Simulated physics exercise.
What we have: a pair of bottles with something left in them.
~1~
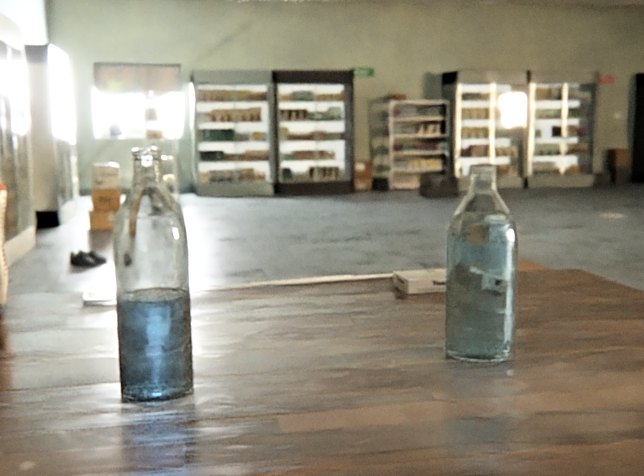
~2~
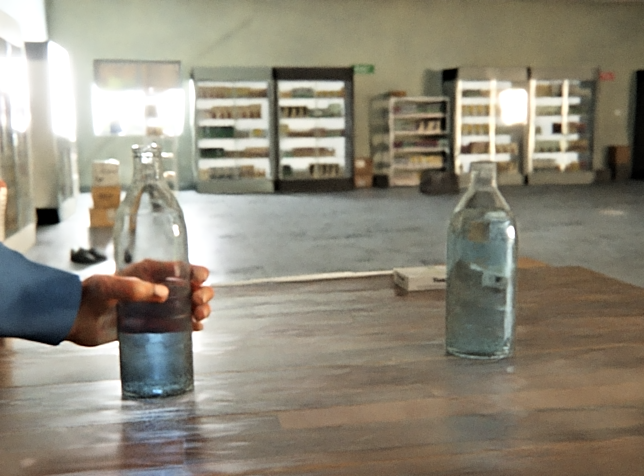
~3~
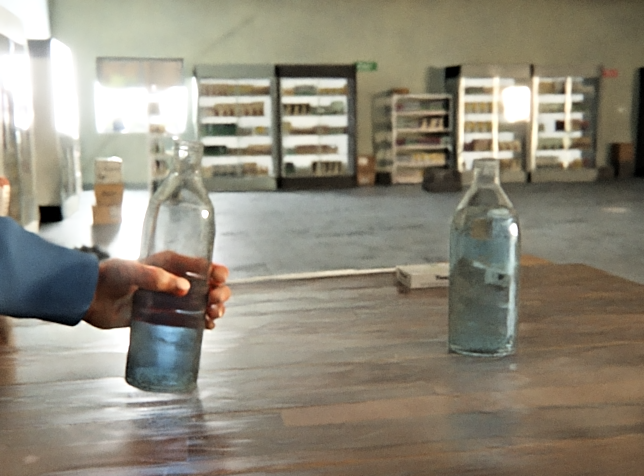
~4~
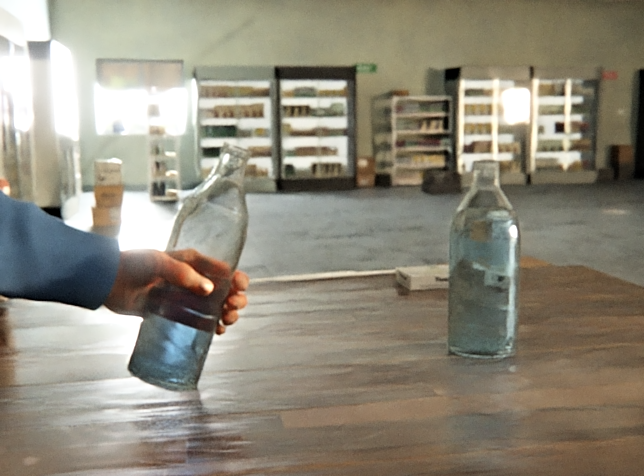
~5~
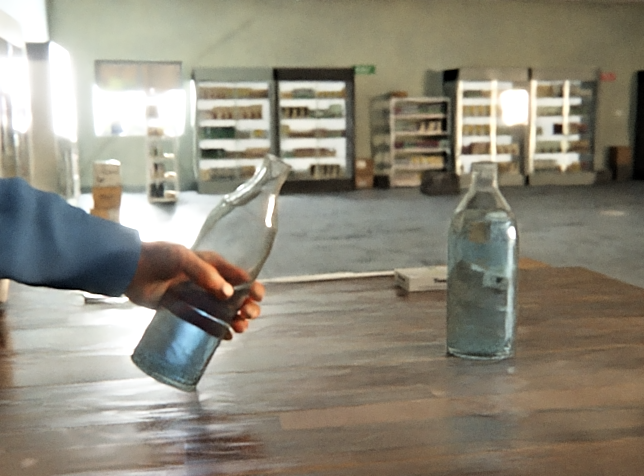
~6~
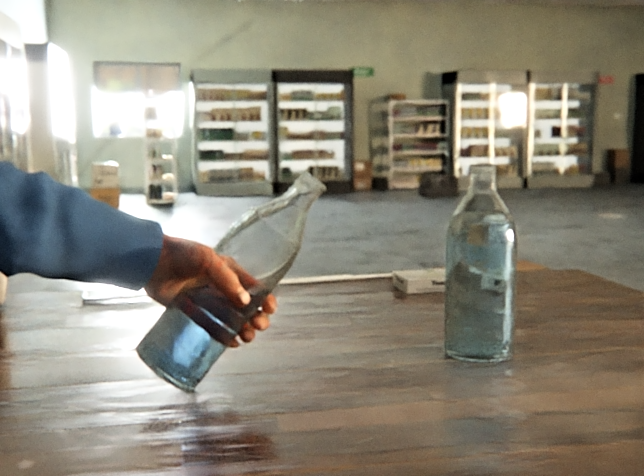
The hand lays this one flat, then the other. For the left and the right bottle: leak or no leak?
Left: It runs out. Right: It runs out.
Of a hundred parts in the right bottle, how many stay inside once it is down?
Close to 35 %.
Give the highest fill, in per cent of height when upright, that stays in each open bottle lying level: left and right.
Roughly 24 per cent, then 26 per cent.
Soon after, the left bottle is nearly down; left bottle, nothing comes out.
Later, the left bottle lies flat; left bottle, it is running out of the neck.
In the end, both lie flat; left bottle, it is running out of the neck; right bottle, it is running out of the neck.
